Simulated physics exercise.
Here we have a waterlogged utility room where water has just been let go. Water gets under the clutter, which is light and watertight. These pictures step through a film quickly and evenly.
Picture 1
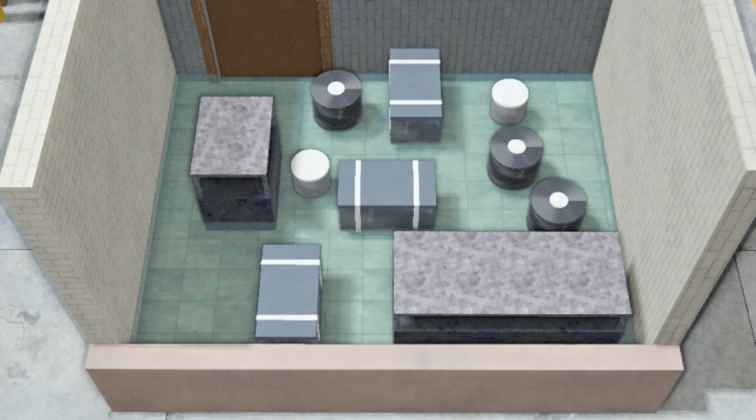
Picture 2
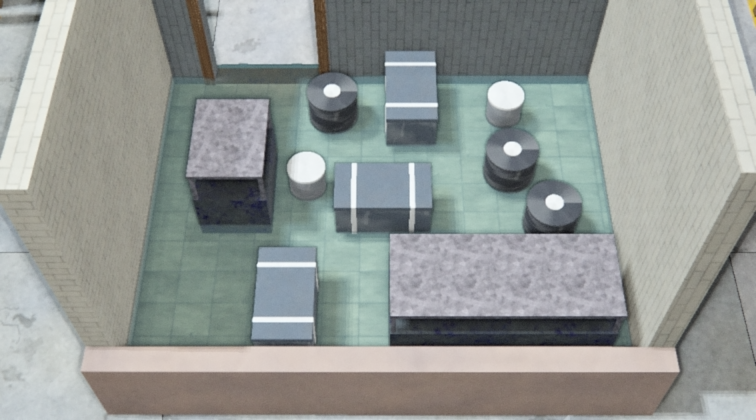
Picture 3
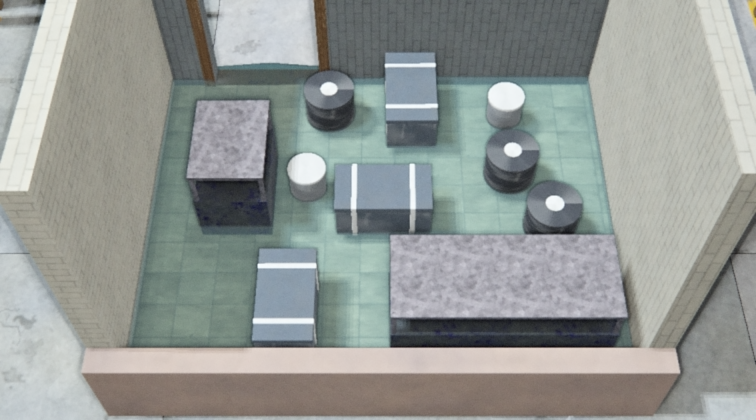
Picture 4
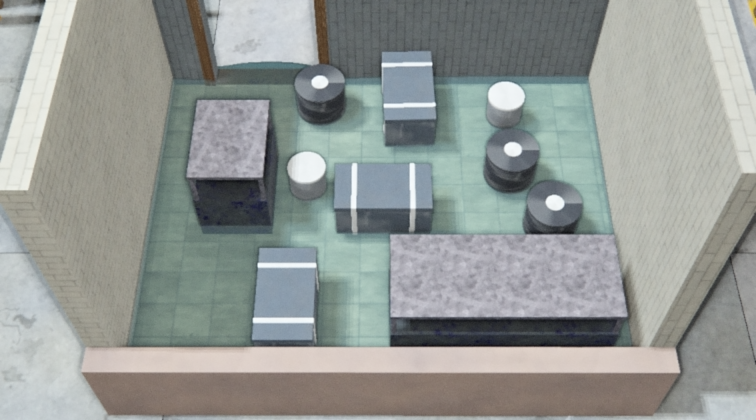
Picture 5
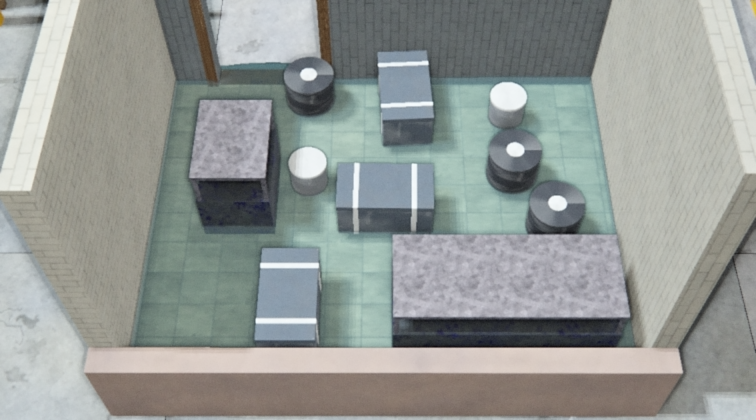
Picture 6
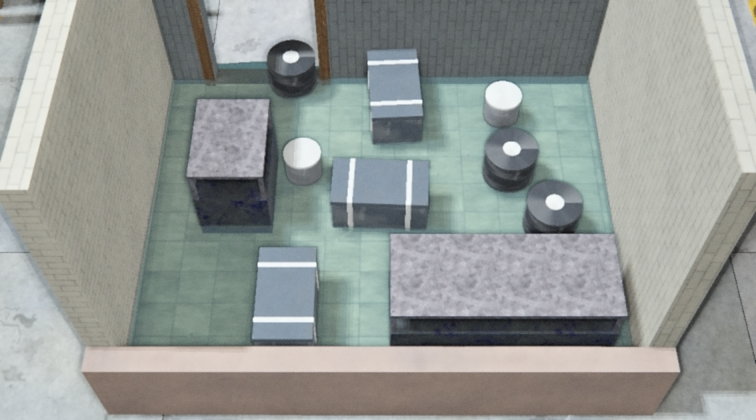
At the start, dark crates, round black tubs and white pails stand about a green-floored room with a closed brown door. The doorway then shows open, and the black tub nearest it slides left and back into the opening, while the nearby crate and white pail shift slightly.
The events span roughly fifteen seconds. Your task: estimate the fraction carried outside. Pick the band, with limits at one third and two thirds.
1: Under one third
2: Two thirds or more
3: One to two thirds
The answer is 3.
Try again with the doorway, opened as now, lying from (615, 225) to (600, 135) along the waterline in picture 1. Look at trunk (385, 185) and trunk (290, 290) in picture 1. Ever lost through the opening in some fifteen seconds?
Per object, in order: Flushed out / retained.
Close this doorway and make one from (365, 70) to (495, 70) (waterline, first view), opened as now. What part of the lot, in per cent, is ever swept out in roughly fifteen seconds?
That would be around 80 %.
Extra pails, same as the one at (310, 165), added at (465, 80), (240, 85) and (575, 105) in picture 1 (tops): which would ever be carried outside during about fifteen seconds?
In order, the first is escaping, the second escaping, the third never leaving.
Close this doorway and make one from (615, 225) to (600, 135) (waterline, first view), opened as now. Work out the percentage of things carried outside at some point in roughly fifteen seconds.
Fraction out: Near 60 %.
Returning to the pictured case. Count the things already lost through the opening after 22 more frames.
The number works out to 3.
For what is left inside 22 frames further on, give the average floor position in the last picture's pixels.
In the last view, somewhere about (377, 171).
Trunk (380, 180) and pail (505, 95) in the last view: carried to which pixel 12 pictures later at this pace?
The tops should be near (329, 136) and near (449, 89).
A moment on, 1 of 8 are out; 7 afloat.
Next, 3 of 8 are out; 5 afloat.
Later, 3 of 8 are out; 5 afloat.
In the end, 4 of 8 are out; 4 afloat.
